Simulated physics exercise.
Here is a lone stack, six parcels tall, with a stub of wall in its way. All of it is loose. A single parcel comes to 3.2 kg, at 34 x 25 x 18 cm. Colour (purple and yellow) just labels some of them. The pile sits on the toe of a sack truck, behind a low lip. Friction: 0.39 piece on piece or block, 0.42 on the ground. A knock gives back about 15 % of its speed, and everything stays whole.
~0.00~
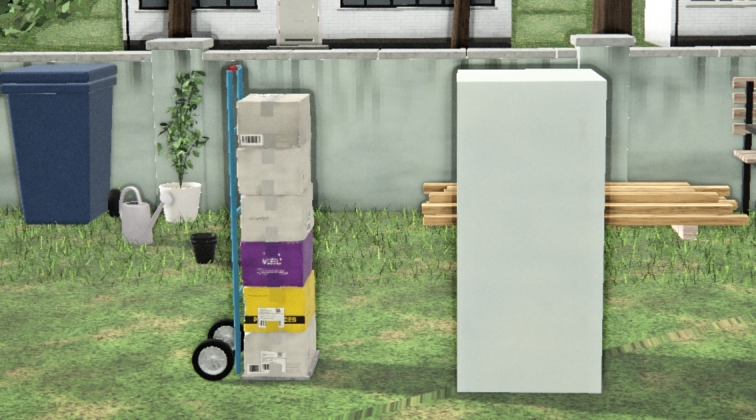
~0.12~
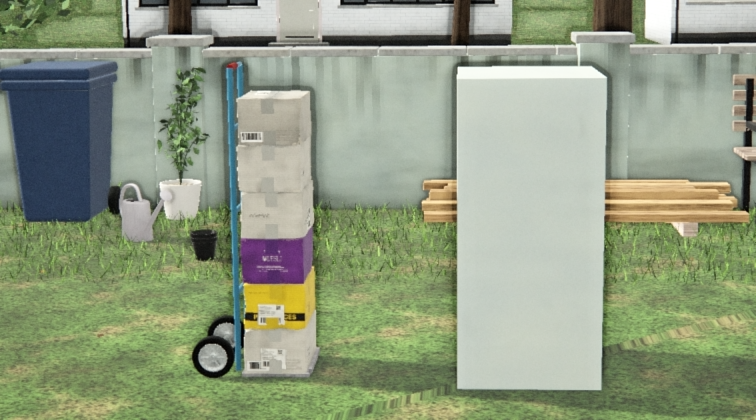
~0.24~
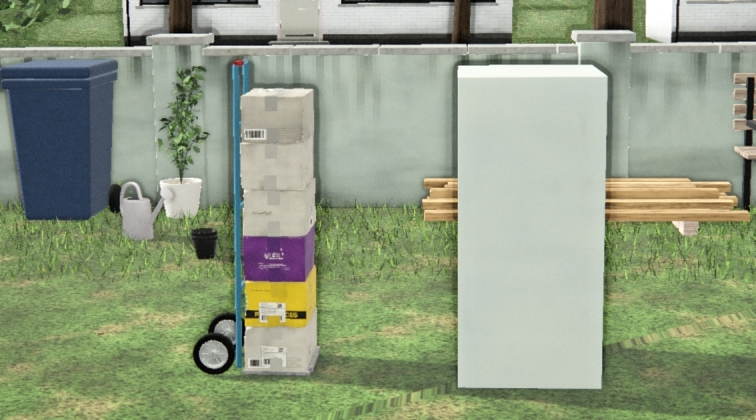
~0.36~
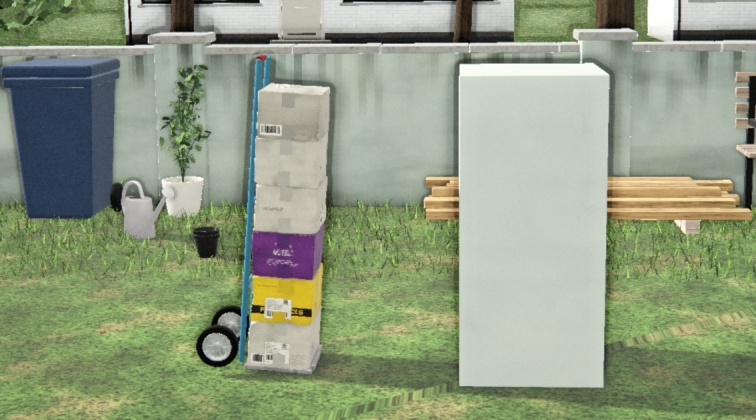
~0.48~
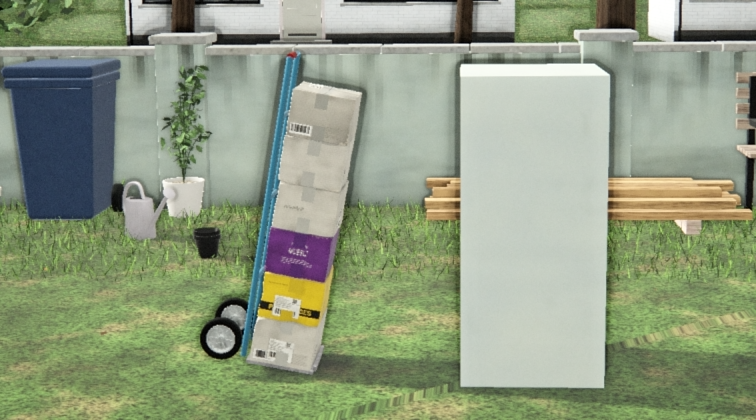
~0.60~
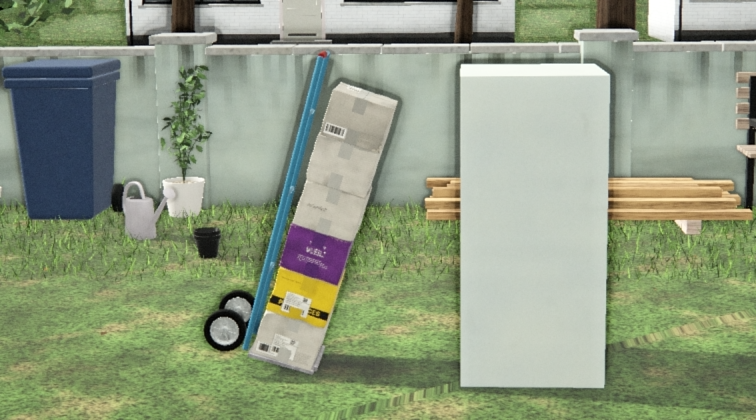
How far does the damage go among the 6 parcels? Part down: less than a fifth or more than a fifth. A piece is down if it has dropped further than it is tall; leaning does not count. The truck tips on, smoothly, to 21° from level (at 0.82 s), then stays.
Ending down: Less than a fifth.
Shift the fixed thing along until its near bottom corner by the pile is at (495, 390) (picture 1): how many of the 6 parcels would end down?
In that case 0.
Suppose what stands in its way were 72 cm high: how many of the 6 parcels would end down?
In that case 1.
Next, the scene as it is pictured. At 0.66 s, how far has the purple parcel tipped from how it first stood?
Roughly 20°.
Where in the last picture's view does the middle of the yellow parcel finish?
Around (342, 299).
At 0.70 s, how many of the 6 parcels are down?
At that moment 0.
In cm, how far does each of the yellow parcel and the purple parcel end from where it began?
About: Yellow 20, purple 40.
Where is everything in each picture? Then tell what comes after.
In the first picture (pixels give the middle of a visible side), truck frame (231, 133) 0° forward; yellow parcel (274, 310); purple parcel (272, 265); none has stirred.
The second picture shows truck frame (232, 130) 0° forward; purple parcel (272, 262).
The third picture shows truck frame (236, 127) 1° forward; purple parcel (274, 260).
The fourth picture shows truck frame (255, 122) 5° forward; purple parcel (283, 256) 4° from how it stood; yellow parcel (282, 302) 4° from how it stood; steepest lean 4°, the parcel at (279, 346); movement in 6 of them.
The fifth picture shows truck frame (280, 118) 10° forward; purple parcel (298, 256) 11° from how it stood; yellow parcel (291, 301) 10° from how it stood; steepest lean 11°, the parcel at (320, 118); movement in 6 of them.
The sixth picture shows truck frame (305, 117) 16° forward; purple parcel (314, 255) 18° from how it stood; yellow parcel (302, 299) 18° from how it stood; steepest lean 18°, the parcel at (356, 122); movement in 6 of them.
After 0.66 s, none of the 6 parcels down, 6 disturbed; purple parcel 22° from how it stood; yellow parcel 22° from how it stood.
After 0.70 s, none of the 6 parcels down, 6 disturbed; purple parcel 25° from how it stood; yellow parcel 25° from how it stood.
After 0.78 s, none of the 6 parcels down, 6 disturbed; purple parcel 32° from how it stood; yellow parcel 32° from how it stood.
After 0.90 s, none of the 6 parcels down, 6 disturbed; yellow parcel 37° from how it stood; purple parcel 37° from how it stood.
In the end (1.9 s), none of the 6 parcels down, 6 disturbed; yellow parcel 37° from how it stood; purple parcel 37° from how it stood. That is 0 per cent. From the last view, middles, yellow parcel near (342, 299), purple parcel near (370, 264).
